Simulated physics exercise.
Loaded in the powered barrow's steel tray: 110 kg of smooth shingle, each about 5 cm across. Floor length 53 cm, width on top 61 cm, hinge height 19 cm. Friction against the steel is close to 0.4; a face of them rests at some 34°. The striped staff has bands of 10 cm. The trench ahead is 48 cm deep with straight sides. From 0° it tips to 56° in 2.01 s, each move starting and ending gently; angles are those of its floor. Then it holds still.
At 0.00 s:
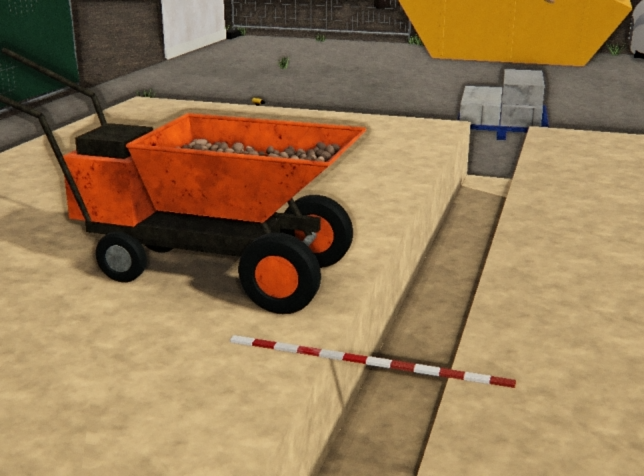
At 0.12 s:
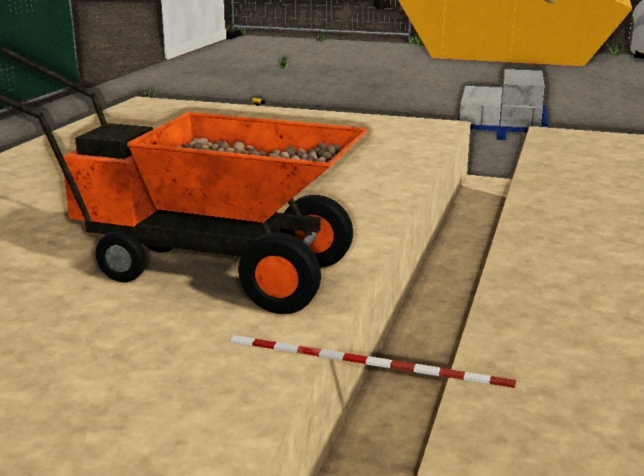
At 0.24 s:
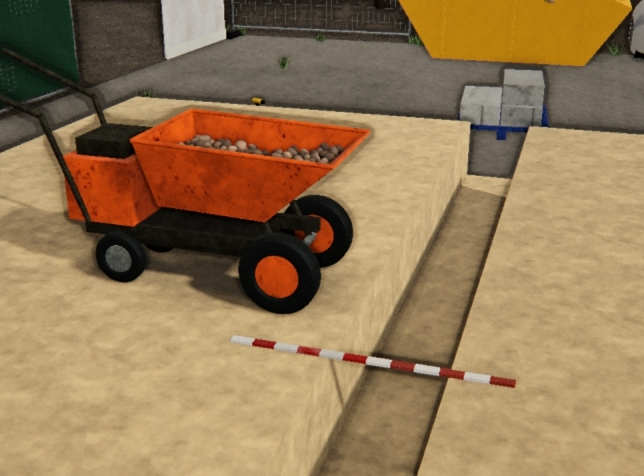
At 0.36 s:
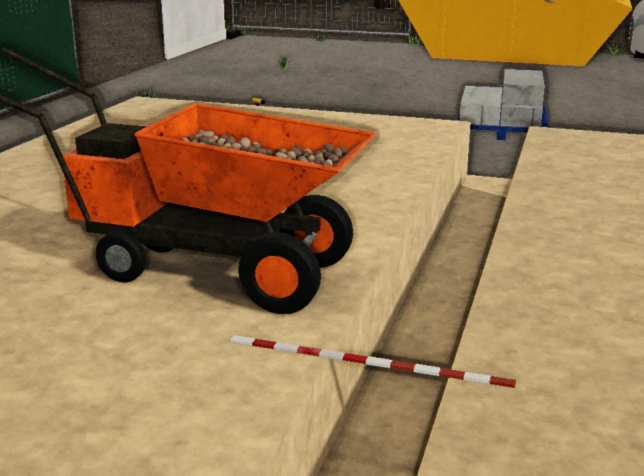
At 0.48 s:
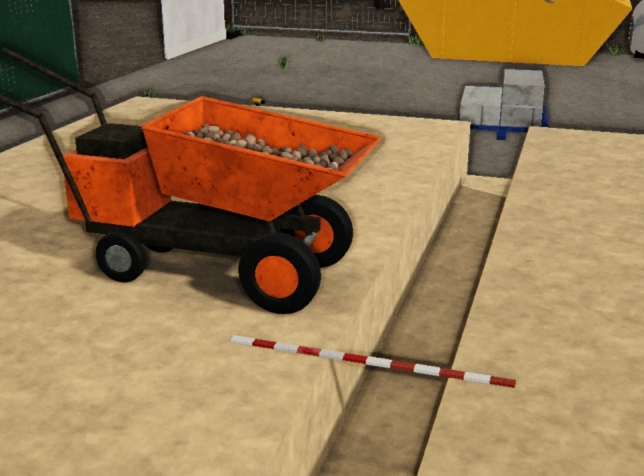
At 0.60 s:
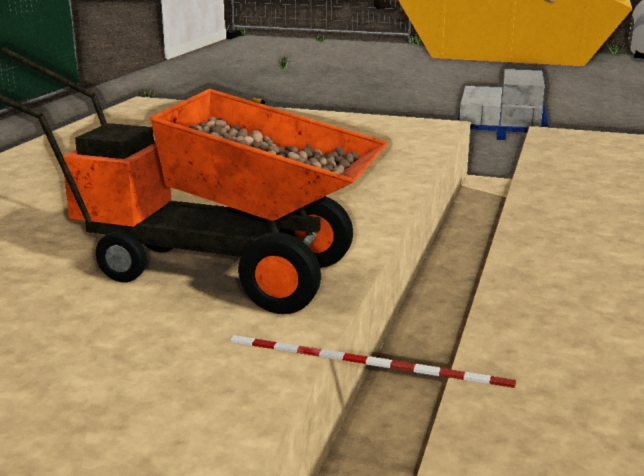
The orange barrow's tray, loaded with stones, gradually tilts forward to the right beside a trench.
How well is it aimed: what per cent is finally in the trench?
About 76 per cent.
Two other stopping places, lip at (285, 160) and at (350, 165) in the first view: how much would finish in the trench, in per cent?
First some 100, then 55 per cent.
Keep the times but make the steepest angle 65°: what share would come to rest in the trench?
In that case some 65 per cent.
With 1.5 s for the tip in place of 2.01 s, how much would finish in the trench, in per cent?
In that case some 70 per cent.
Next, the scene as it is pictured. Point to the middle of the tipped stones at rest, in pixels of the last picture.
Around (443, 382).
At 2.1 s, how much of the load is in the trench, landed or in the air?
Some 25 per cent.
After 1.5 s the floor is at 47°; 100 % in the tray; the foremost stones are at (395, 226).
After 2.1 s the floor is at 56°; 64 % in the tray, 27 % in the trench, 9 % past the trench; the foremost stones are at (517, 307).
After 2.5 s the floor is at 56°; 36 % in the tray, 41 % in the trench, 23 % past the trench; the foremost stones are at (614, 330).
After 4.4 s the floor is at 56°; 0 % in the tray, 76 % in the trench, 24 % past the trench; the foremost stones are past the picture's edge.
